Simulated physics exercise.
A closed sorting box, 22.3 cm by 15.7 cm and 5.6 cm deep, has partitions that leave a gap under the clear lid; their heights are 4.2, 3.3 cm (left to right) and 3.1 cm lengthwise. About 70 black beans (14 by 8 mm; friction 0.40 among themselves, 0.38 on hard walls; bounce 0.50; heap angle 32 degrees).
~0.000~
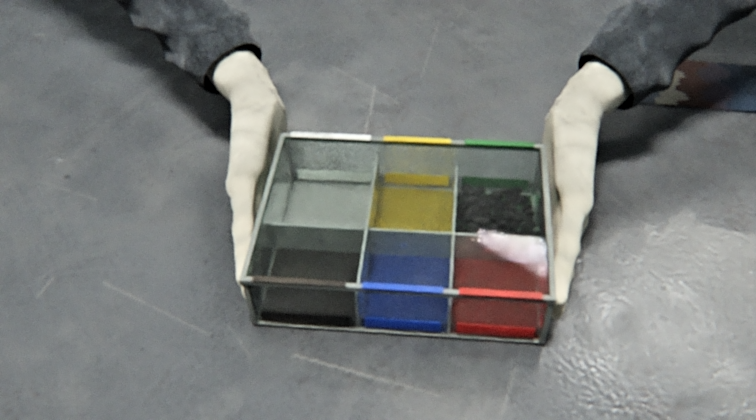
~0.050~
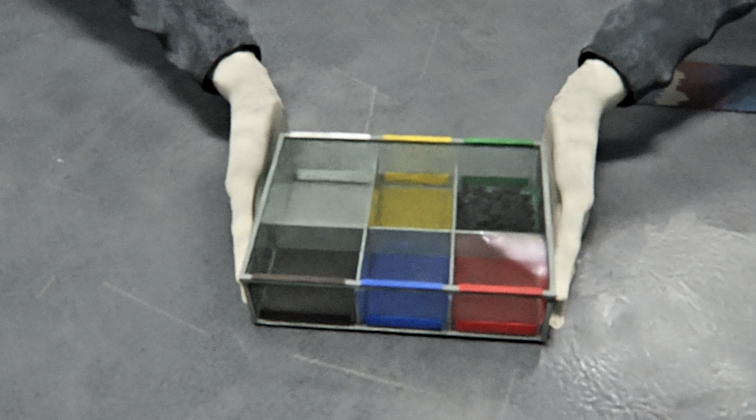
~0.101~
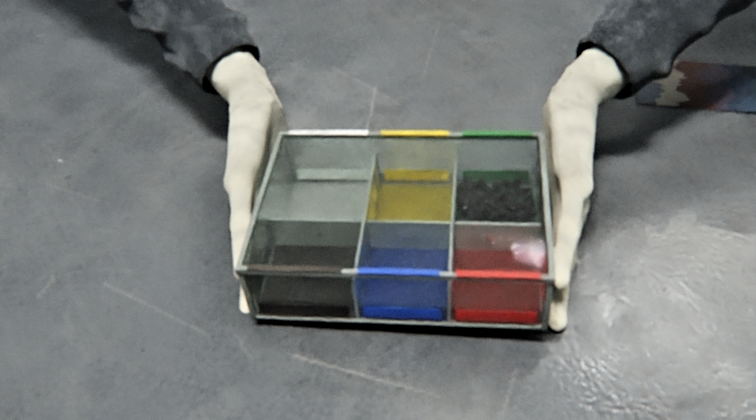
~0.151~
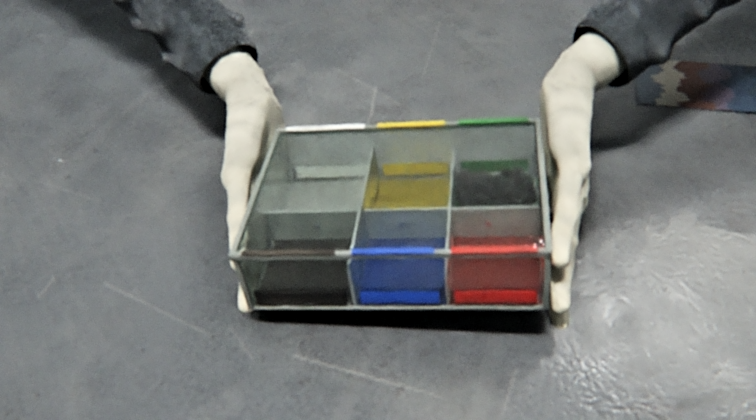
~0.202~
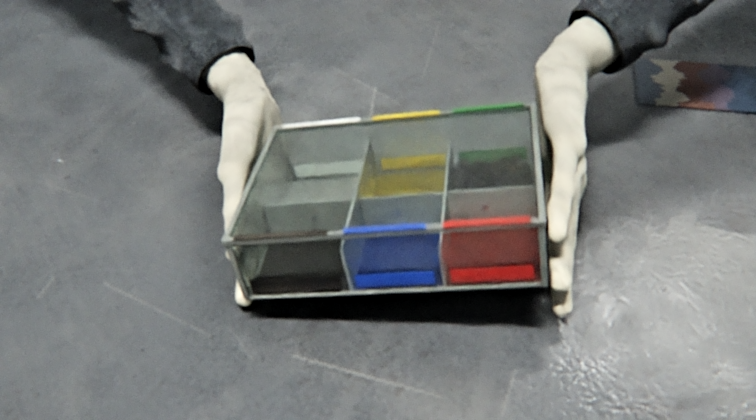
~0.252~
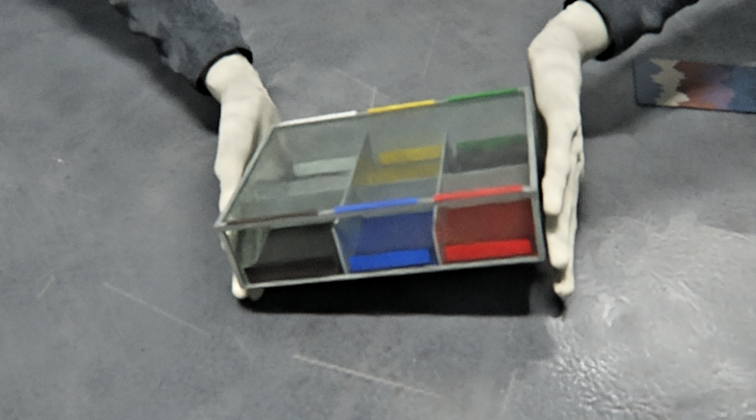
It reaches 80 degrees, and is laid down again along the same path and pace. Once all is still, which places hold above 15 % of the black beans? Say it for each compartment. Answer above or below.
Red below, blue below, green above, yellow above, white below, black below.
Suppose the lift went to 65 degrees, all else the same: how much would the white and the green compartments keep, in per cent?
White 0; green 95.
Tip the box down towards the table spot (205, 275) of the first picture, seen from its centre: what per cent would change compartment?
Some 45 per cent.
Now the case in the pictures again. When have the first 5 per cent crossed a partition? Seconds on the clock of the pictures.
Near 0.90 s.
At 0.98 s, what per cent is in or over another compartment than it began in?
Some 10 per cent.
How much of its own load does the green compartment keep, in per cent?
About 70 per cent.
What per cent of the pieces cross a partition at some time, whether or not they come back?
Some 30 per cent.
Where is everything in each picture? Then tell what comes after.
In the first picture, box tilt 0 degrees, front corners at (246, 279) and (550, 297); green 100 %.
In the second picture, box tilt 1 degrees, front corners at (245, 276) and (550, 293).
In the third picture, box tilt 4 degrees, front corners at (241, 268) and (549, 277), lowest corner left back.
In the fourth picture, box tilt 9 degrees, front corners at (236, 255) and (546, 250), lowest corner left back.
In the fifth picture, box tilt 14 degrees, front corners at (228, 240) and (540, 221), lowest corner left back.
In the sixth picture, box tilt 19 degrees, front corners at (221, 226) and (531, 189), lowest corner left back; green 100 %. The box's pace is about 100 degrees a second.
After 0.98 s, tilt 79 degrees; green 90 %, yellow 10 %.
After 1.46 s, tilt 34 degrees; green 70 %, yellow 25 %, white 5 %.
After 2.02 s, tilt 0 degrees; green 70 %, yellow 25 %, white 5 %.
At rest (2.4 s), red 0 %, blue 0 %, green 70 %, yellow 25 %, white 5 %, black 0 %.
